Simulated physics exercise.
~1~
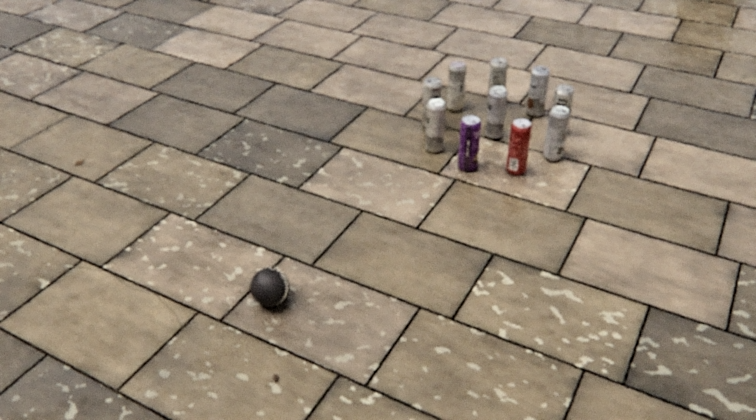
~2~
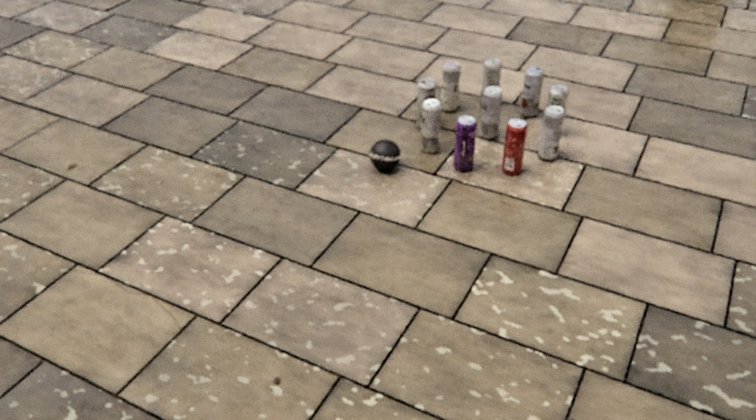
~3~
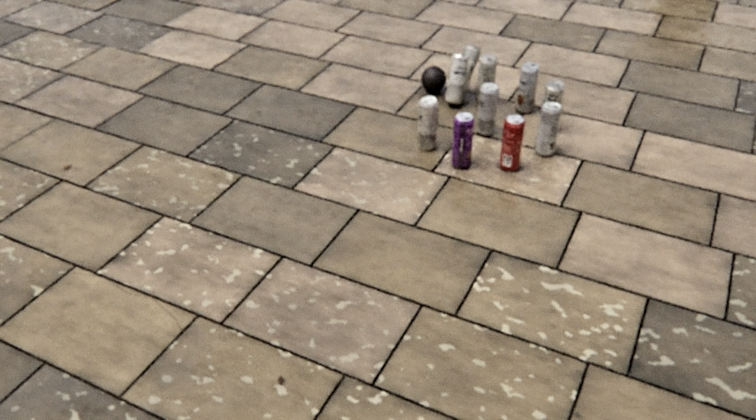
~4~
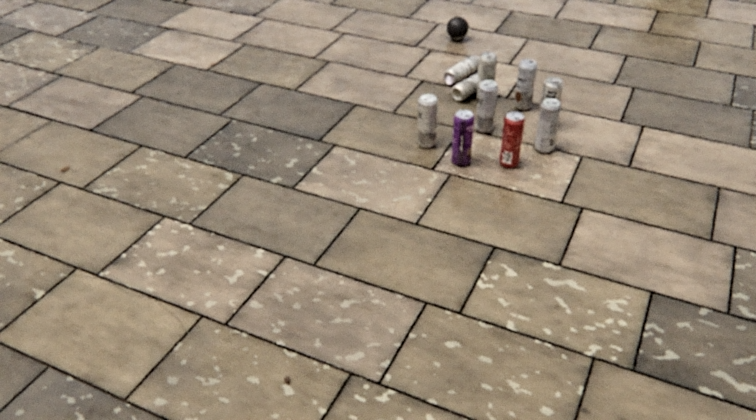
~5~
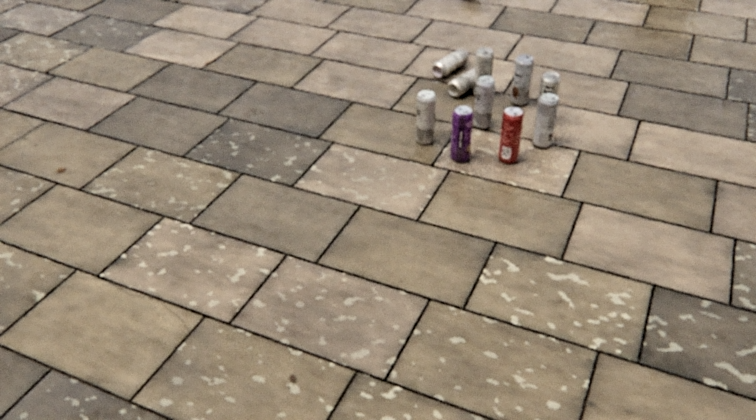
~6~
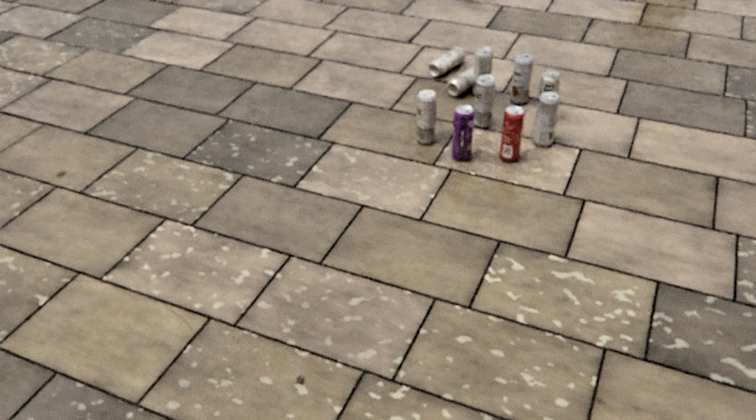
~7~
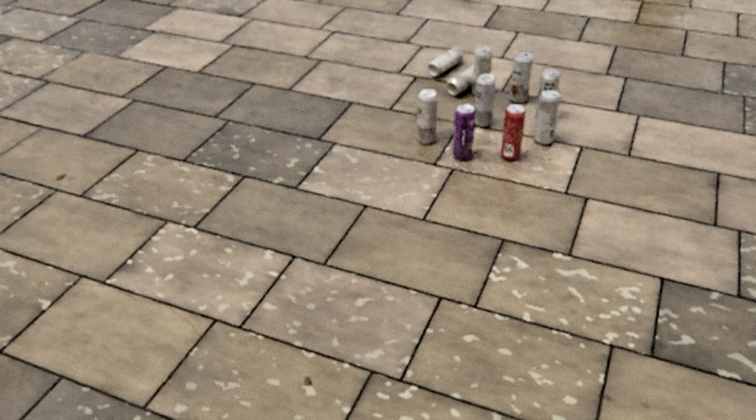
A cluster of upright cylindrical tubes, mostly whitish with a purple one and a red one at the front, stands toward the upper right of a pavement of tan and grey slabs, seen from above at an angle. A dark ball begins at the lower left and rolls up and to the right toward them. It reaches the left side of the group and knocks into the tubes at the back left. Two pale tubes topple onto their sides as the ball rolls on beyond them and leaves view. The rest, including the purple and red tubes, remain standing while the view drifts slightly.
